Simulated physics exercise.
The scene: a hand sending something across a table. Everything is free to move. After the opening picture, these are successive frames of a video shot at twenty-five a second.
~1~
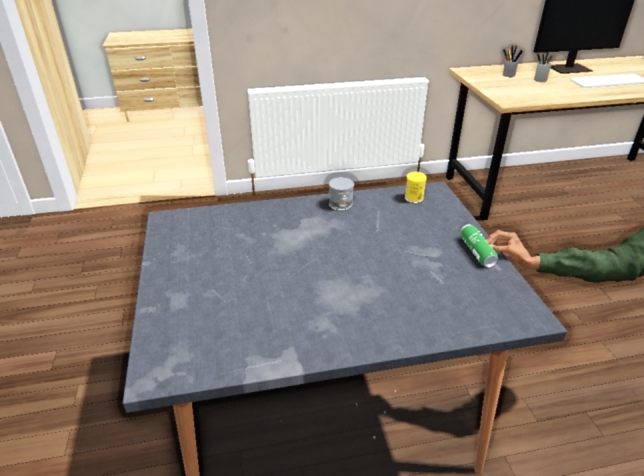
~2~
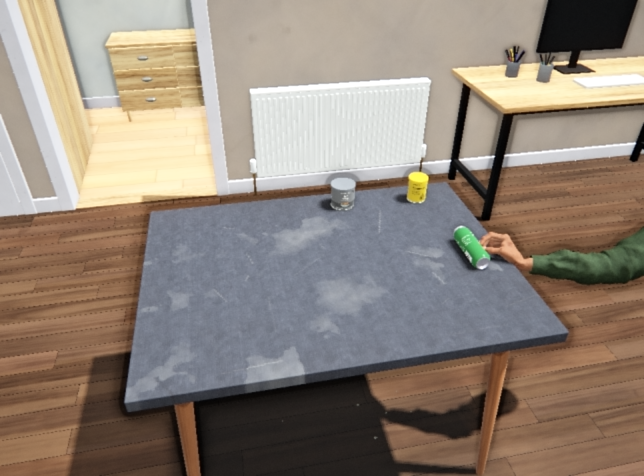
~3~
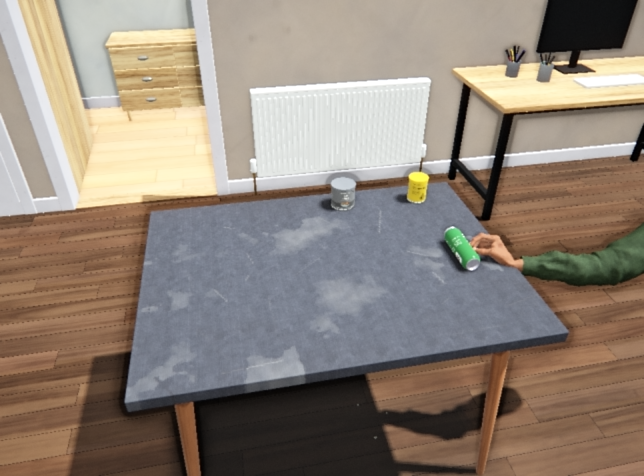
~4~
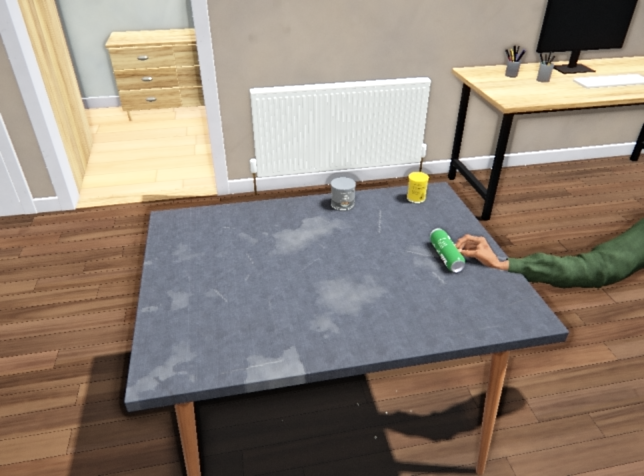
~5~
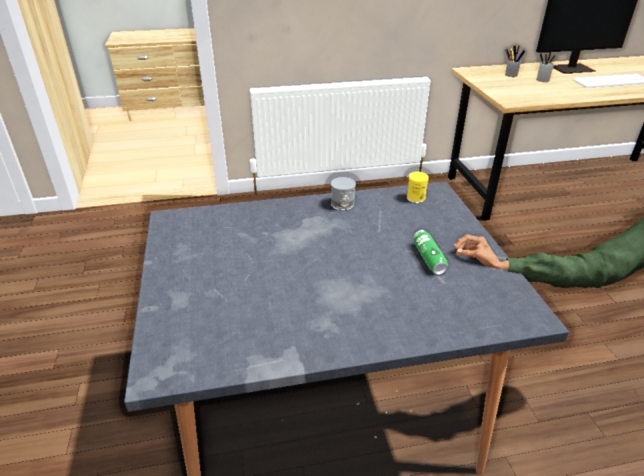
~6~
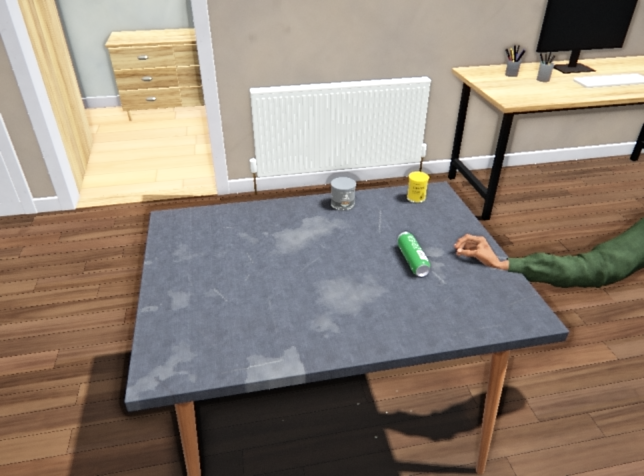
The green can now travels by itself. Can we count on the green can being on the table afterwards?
The green can drops to the floor.
Then, 0.40 s past the last view, green can displaced well along near (248, 274).
Then, 0.90 s past the last view, green can now off the table.
Finally, off the table, green can.
